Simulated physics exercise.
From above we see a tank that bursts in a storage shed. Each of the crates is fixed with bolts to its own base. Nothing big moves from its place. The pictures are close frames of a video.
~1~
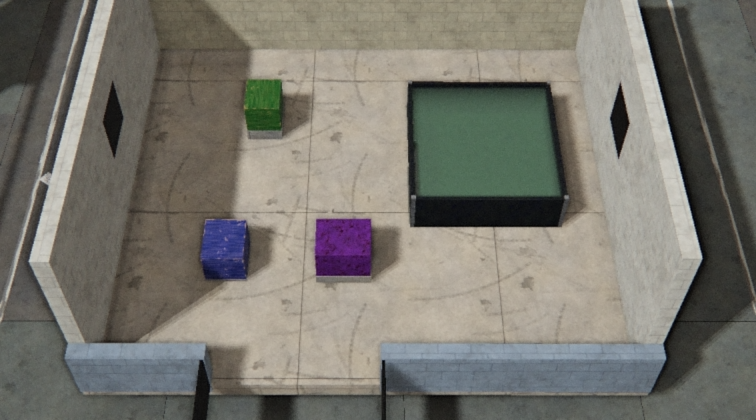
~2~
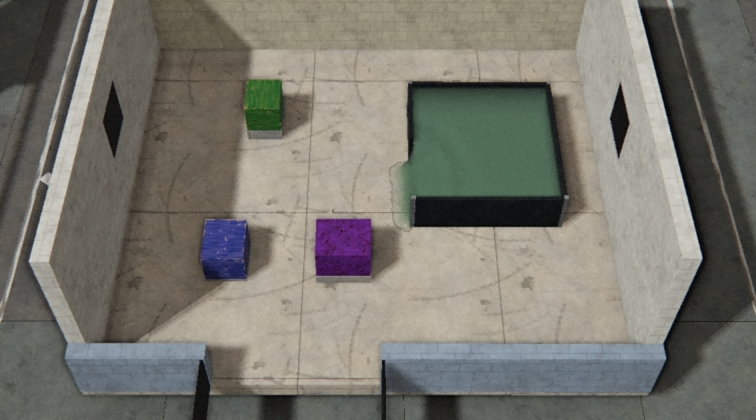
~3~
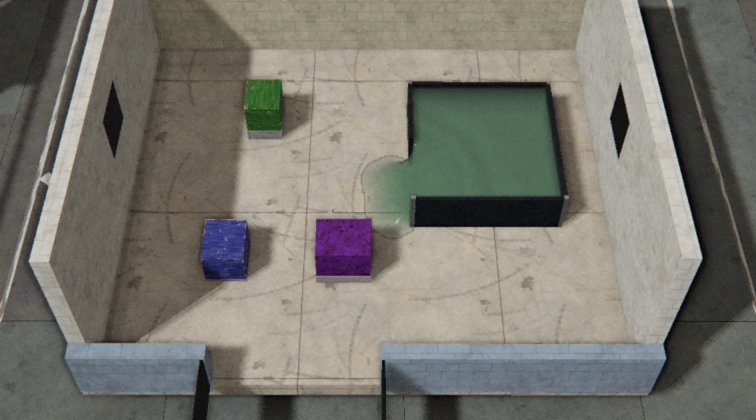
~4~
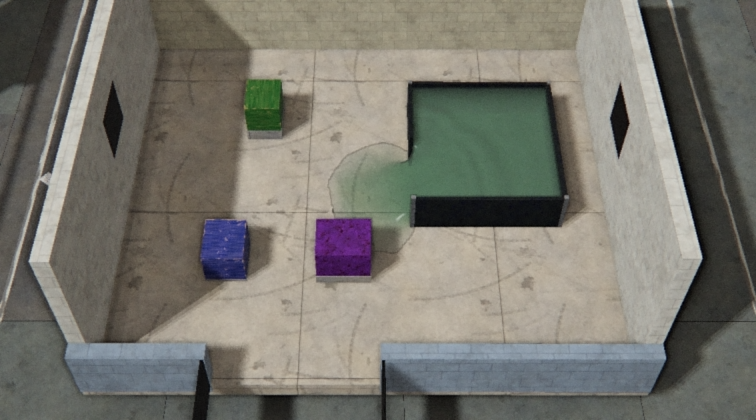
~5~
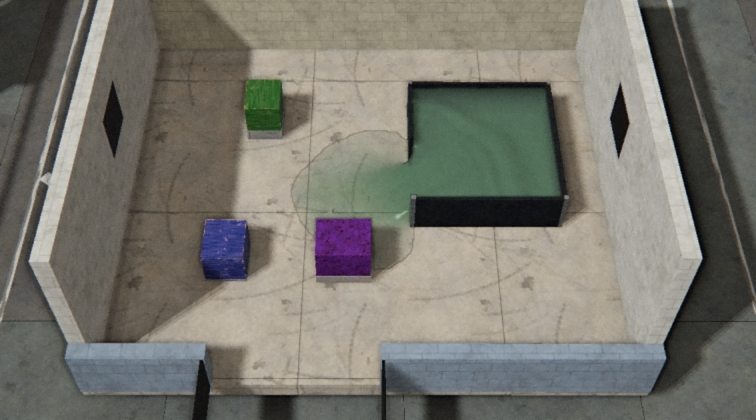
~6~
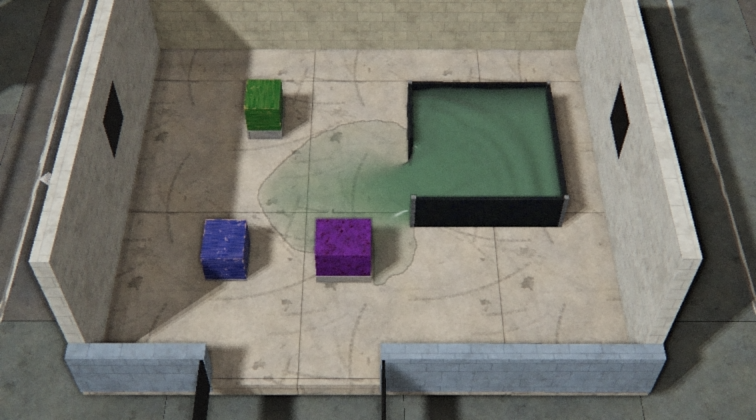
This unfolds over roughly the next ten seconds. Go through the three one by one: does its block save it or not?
As I see it, the green crate remains clear of the water all along. The purple crate doesn't remain clear of the water all along. The blue crate doesn't remain clear of the water all along.
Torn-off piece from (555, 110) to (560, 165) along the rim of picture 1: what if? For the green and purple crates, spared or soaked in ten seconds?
After that, green stays clear, while purple stays clear.
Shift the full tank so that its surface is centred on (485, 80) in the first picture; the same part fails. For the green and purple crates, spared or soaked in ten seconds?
Green crate: Reached; purple crate: Untouched.
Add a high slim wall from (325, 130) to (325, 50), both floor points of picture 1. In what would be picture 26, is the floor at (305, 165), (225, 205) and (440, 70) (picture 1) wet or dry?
Taking the three spots in order: Soaked, soaked, spared.
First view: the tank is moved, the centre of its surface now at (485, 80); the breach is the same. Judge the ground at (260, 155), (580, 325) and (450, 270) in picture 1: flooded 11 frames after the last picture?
As listed: Wet, free of water, no water.
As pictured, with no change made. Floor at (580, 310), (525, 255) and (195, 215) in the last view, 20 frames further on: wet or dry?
First spared, second spared, third inundated.
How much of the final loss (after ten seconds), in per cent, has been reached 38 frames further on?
Roughly 55 percent.
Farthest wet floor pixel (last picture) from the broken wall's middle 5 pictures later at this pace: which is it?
Roughly (128, 219).
A moment on, water covers 25 % of the floor; the green crate water round its plinth, the purple crate water round its plinth, the blue crate water round its plinth.
Next, water covers 35 % of the floor; the green crate water round its plinth, the purple crate water round its plinth, the blue crate water round its plinth.
Then, water covers 50 % of the floor; the green crate water round its plinth, the purple crate water round its plinth, the blue crate water round its plinth.
Later, water covers 65 % of the floor; the green crate water round its plinth, the purple crate water round its plinth, the blue crate water round its plinth.
In the end, water covers 95 % of the floor; the green crate stayed above the water, the purple crate was topped, the blue crate was topped.
